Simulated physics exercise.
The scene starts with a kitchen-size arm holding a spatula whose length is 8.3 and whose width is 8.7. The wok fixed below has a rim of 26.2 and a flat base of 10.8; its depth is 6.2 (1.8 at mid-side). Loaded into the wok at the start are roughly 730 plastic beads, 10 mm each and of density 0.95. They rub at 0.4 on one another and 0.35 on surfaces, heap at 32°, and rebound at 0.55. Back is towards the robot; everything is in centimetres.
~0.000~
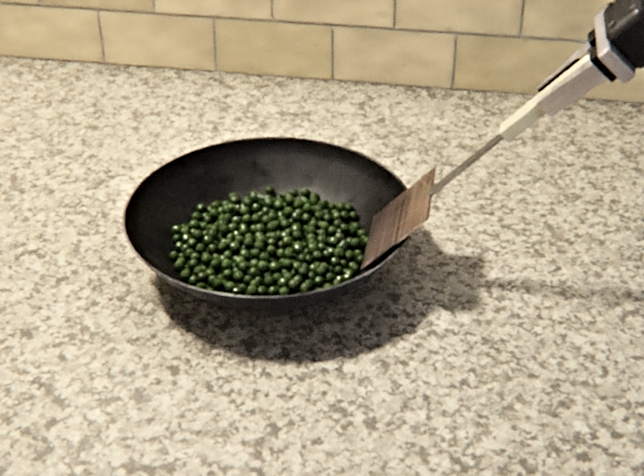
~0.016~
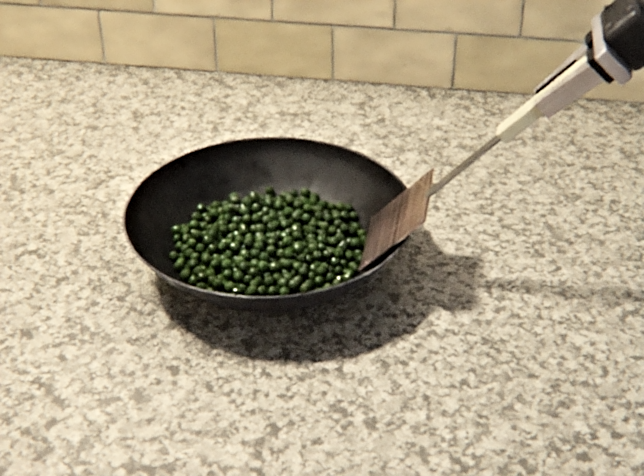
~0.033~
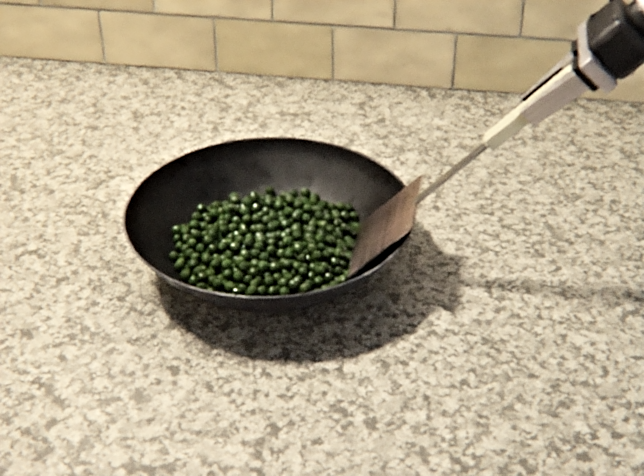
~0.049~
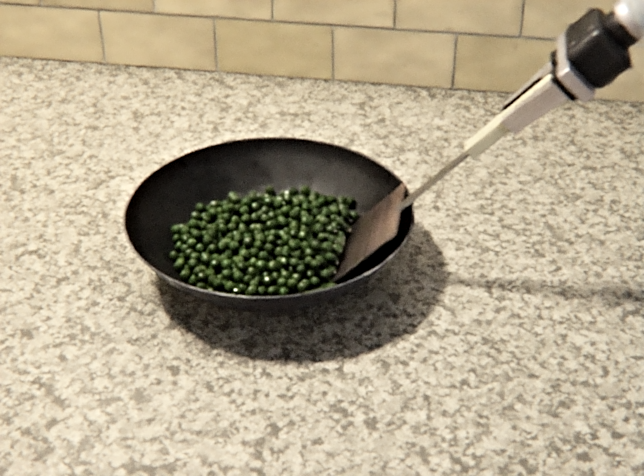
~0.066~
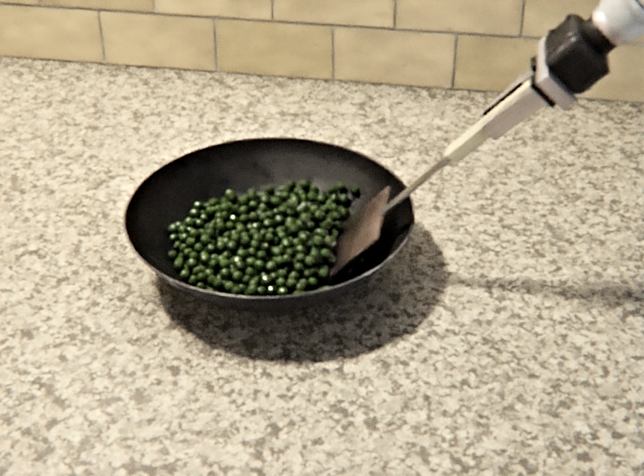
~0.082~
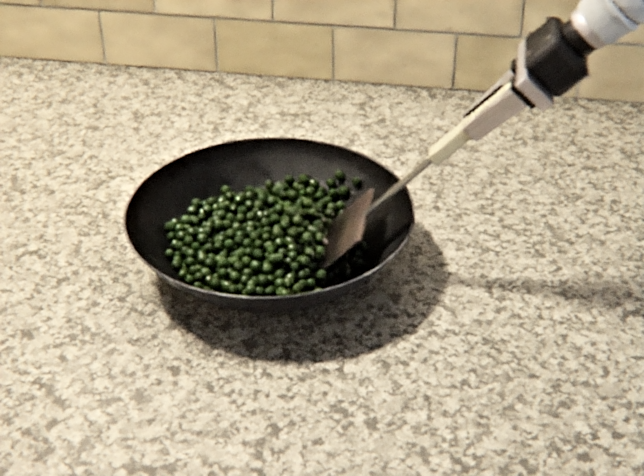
A robot arm holding a brown spatula lowered it into a black wok of dark green beads on a speckled counter, then slid it leftward, nudging the pile slightly toward the left side.
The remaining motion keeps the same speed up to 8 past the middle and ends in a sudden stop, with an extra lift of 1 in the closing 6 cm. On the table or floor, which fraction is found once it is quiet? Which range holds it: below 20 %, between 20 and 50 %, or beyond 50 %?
The range between 20 and 50 %.
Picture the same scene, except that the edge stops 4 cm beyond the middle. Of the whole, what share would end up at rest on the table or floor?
That would give close to 0 per cent.
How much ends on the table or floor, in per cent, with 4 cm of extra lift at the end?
Some 25 in a hundred.
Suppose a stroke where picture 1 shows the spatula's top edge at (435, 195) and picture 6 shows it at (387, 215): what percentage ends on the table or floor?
I'd put it at roughly 15 per cent.
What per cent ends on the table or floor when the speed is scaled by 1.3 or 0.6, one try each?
The two tries give about 40 and 10 in a hundred.
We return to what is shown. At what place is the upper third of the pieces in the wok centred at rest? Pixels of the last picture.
You'll find it at about (188, 227).
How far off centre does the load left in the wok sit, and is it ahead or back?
Ahead, by around 3.0 cm.
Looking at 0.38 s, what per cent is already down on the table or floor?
About 15 per cent.
After 0.12 s, sloping 48°, highest piece 12 above the table; 732 in the wok, 1 on the blade or in flight.
After 0.16 s, sloping 48°, highest piece 14 above the table; 731 in the wok, 2 on the blade or in flight.
After 0.38 s, sloping 48°, highest piece 11 above the table; 492 in the wok, 107 on the table or floor, 134 on the blade or in flight.
After 1.43 s, sloping 48°, highest piece 6 above the table; 490 in the wok, 243 on the table or floor.
At rest, 490 in the wok, 243 on the table or floor. That is 33 % on the table or floor.
